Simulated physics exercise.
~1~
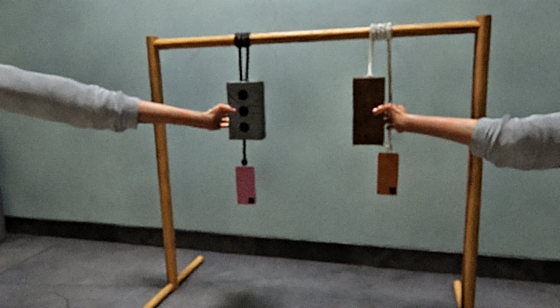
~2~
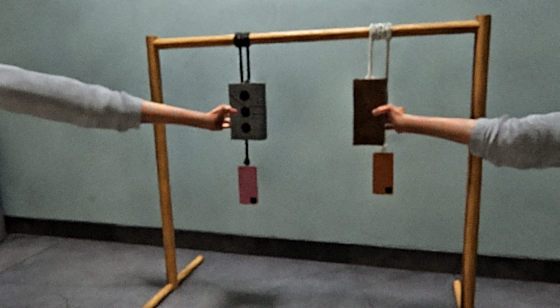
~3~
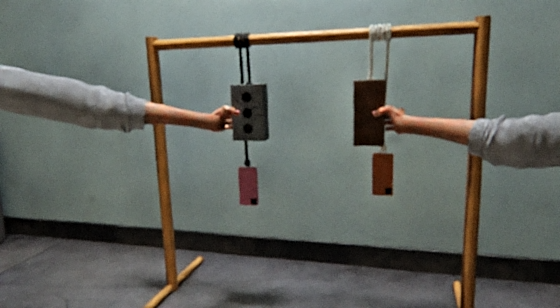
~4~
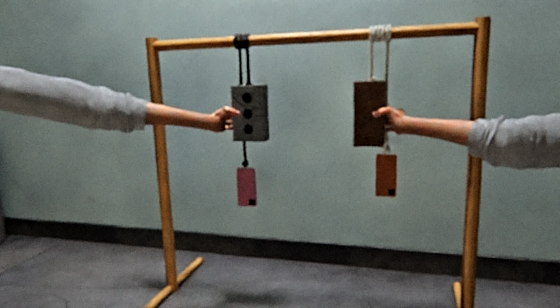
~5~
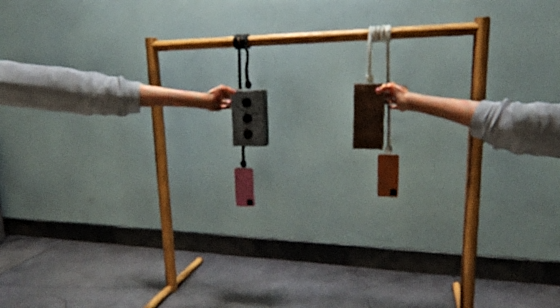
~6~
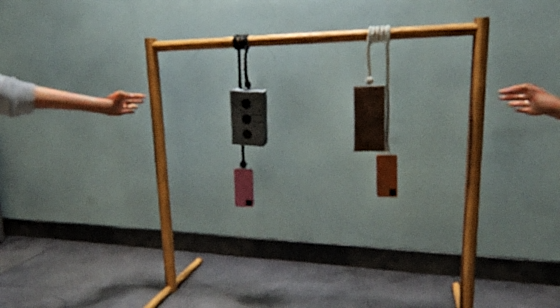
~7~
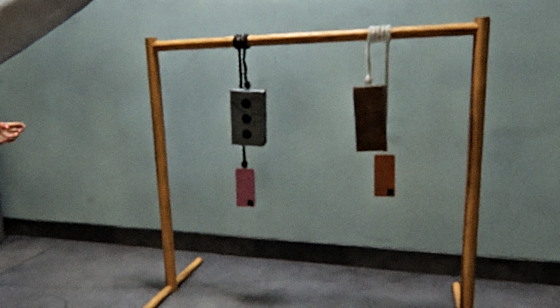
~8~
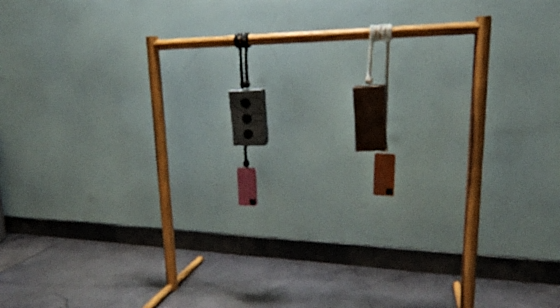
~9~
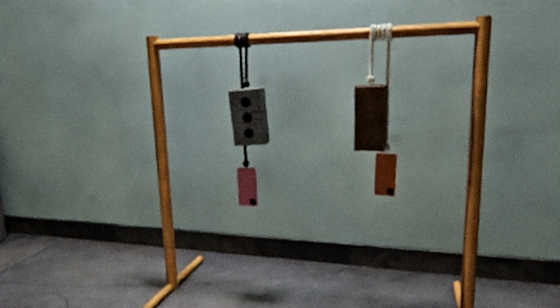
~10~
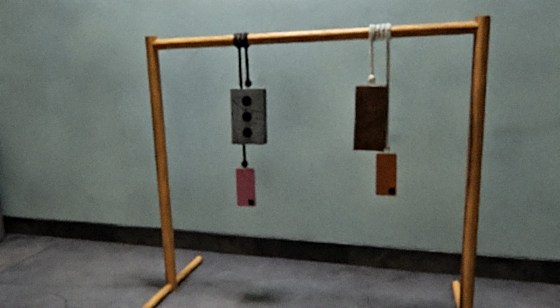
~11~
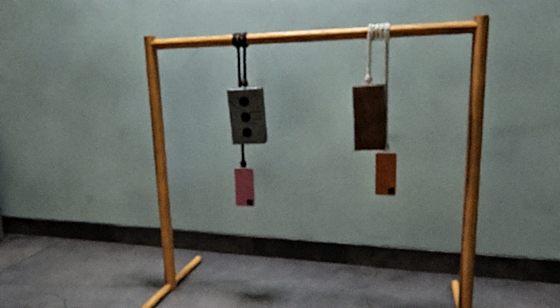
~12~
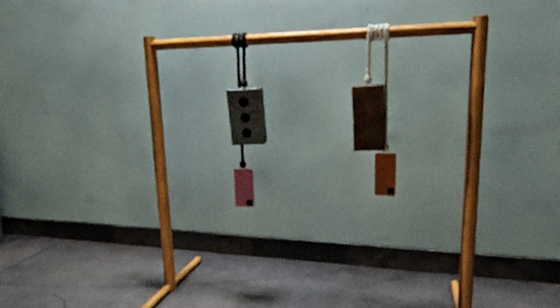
Two hands reach in from opposite sides of a wooden rail, one steadying a grey block with dark round spots on a black rope, the other a brown block on a pale rope. A pink tag hangs below the left block and an orange one below the right. After holding almost still, both hands let go and draw back toward the edges, then leave the view. The blocks stay up, with the ropes looped over the rail. At the end both still hang at about the same height, their tags beneath them.
